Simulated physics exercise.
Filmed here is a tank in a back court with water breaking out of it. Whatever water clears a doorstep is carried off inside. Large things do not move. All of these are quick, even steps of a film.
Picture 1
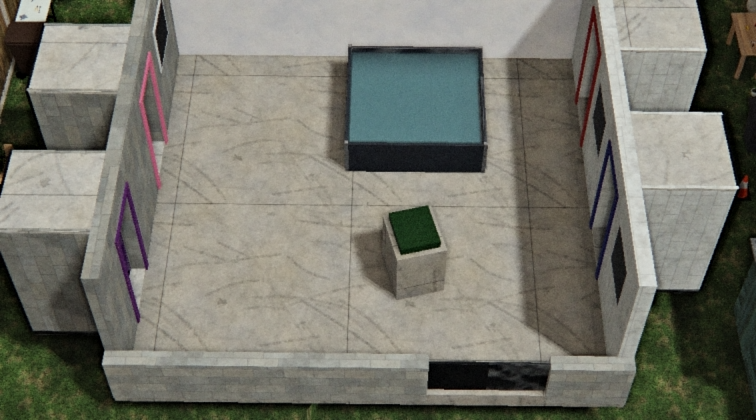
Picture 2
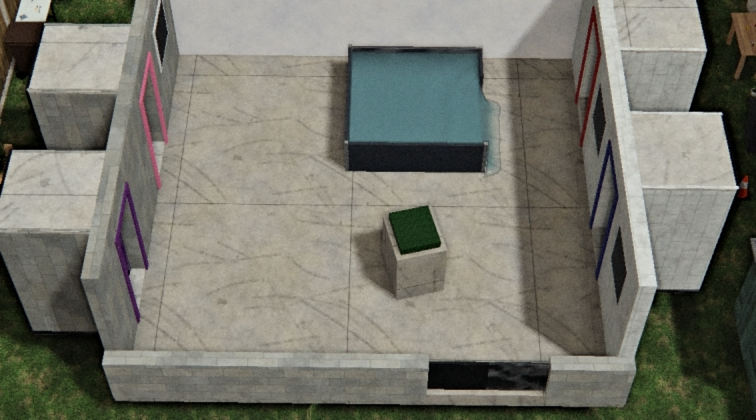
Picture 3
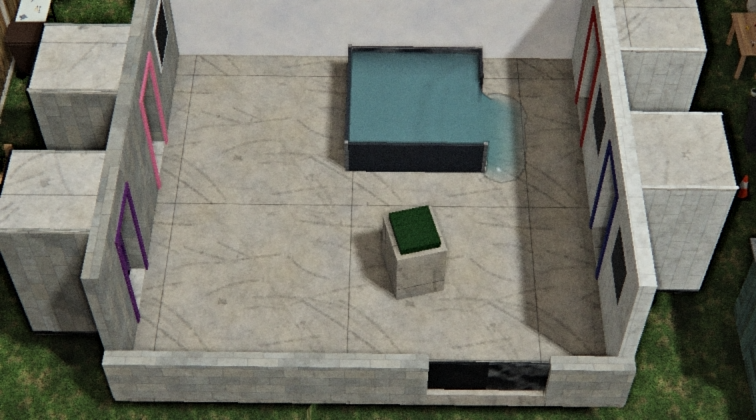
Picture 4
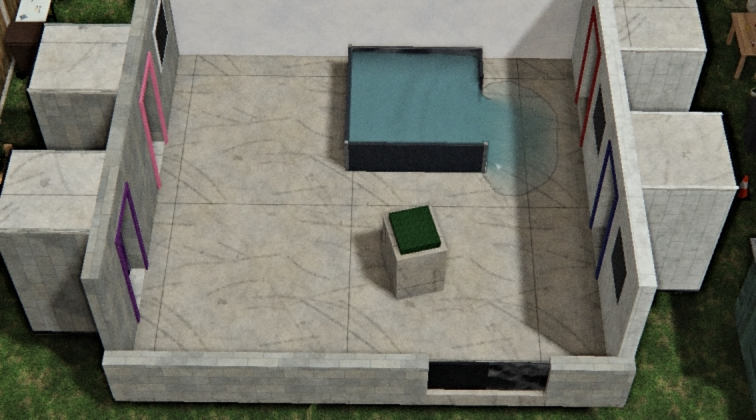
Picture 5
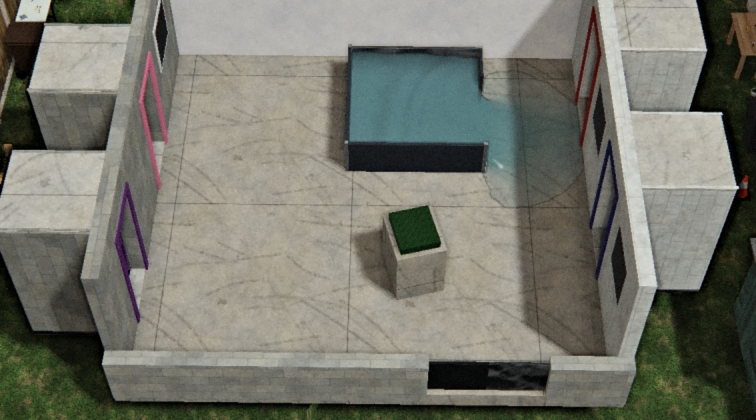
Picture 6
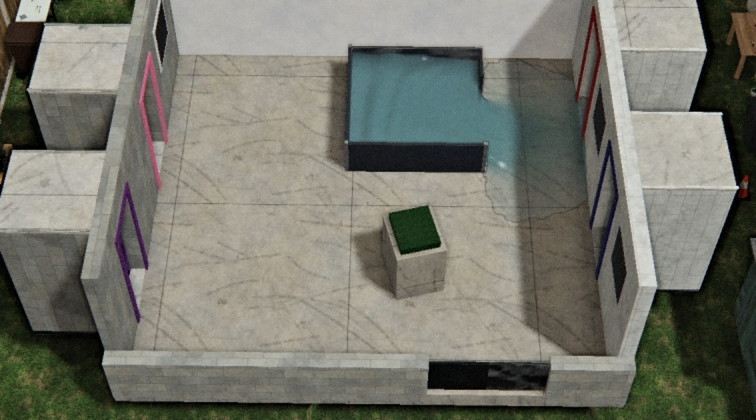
A large square tank of blue-green water with dark sides stands towards the back of a pale stone-floored court, seen from high above. In front of it is a pale block topped with green, between side walls with pink and purple doorways on the left and red and blue ones on the right. Water breaks out through the tank's right side and spreads rightwards to the wall, then forwards over the floor, while all else stays still.
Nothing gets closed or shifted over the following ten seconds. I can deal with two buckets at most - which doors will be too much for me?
In the end the purple door will most likely exceed two buckets. The blue door will most likely exceed two buckets. The red door will most likely exceed two buckets. The pink door will most likely not exceed two buckets.
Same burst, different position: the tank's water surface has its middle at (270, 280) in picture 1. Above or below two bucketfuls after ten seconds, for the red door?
As I read it, the red door remains within limits.
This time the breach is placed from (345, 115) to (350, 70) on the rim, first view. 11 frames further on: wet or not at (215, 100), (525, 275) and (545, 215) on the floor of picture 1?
One by one: Waterlogged; unsoaked; unsoaked.
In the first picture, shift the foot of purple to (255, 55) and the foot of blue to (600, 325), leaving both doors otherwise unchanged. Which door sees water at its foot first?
I reckon it is the door marked red.
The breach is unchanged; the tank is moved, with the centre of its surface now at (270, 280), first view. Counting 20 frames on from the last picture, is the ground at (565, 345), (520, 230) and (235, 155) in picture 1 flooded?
In that order: Reached by the flood, reached by the flood, not reached.
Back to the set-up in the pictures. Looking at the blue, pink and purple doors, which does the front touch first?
That would be the blue-painted one.
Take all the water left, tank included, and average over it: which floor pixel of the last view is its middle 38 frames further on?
Somewhere around (438, 194) in the last view.
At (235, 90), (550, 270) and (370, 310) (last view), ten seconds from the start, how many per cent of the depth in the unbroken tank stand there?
2, 6 and 8 in a hundred, in turn.
A moment on, water covers 15 % of the floor; the purple door not reached, the blue door wet at the sill, nothing in, the red door over two buckets in, the pink door not reached.
Next, water covers 20 % of the floor; the purple door not reached, the blue door under two buckets in, the red door far over two buckets in, the pink door not reached.
Then, water covers 35 % of the floor; the purple door not reached, the blue door over two buckets in, the red door far over two buckets in, the pink door not reached.
Later, water covers 65 % of the floor; the purple door wet at the sill, nothing in, the blue door over two buckets in, the red door far over two buckets in, the pink door wet at the sill, nothing in.
In the end, water covers 85 % of the floor; the purple door over two buckets in, the blue door over two buckets in, the red door far over two buckets in, the pink door wet at the sill, nothing in.
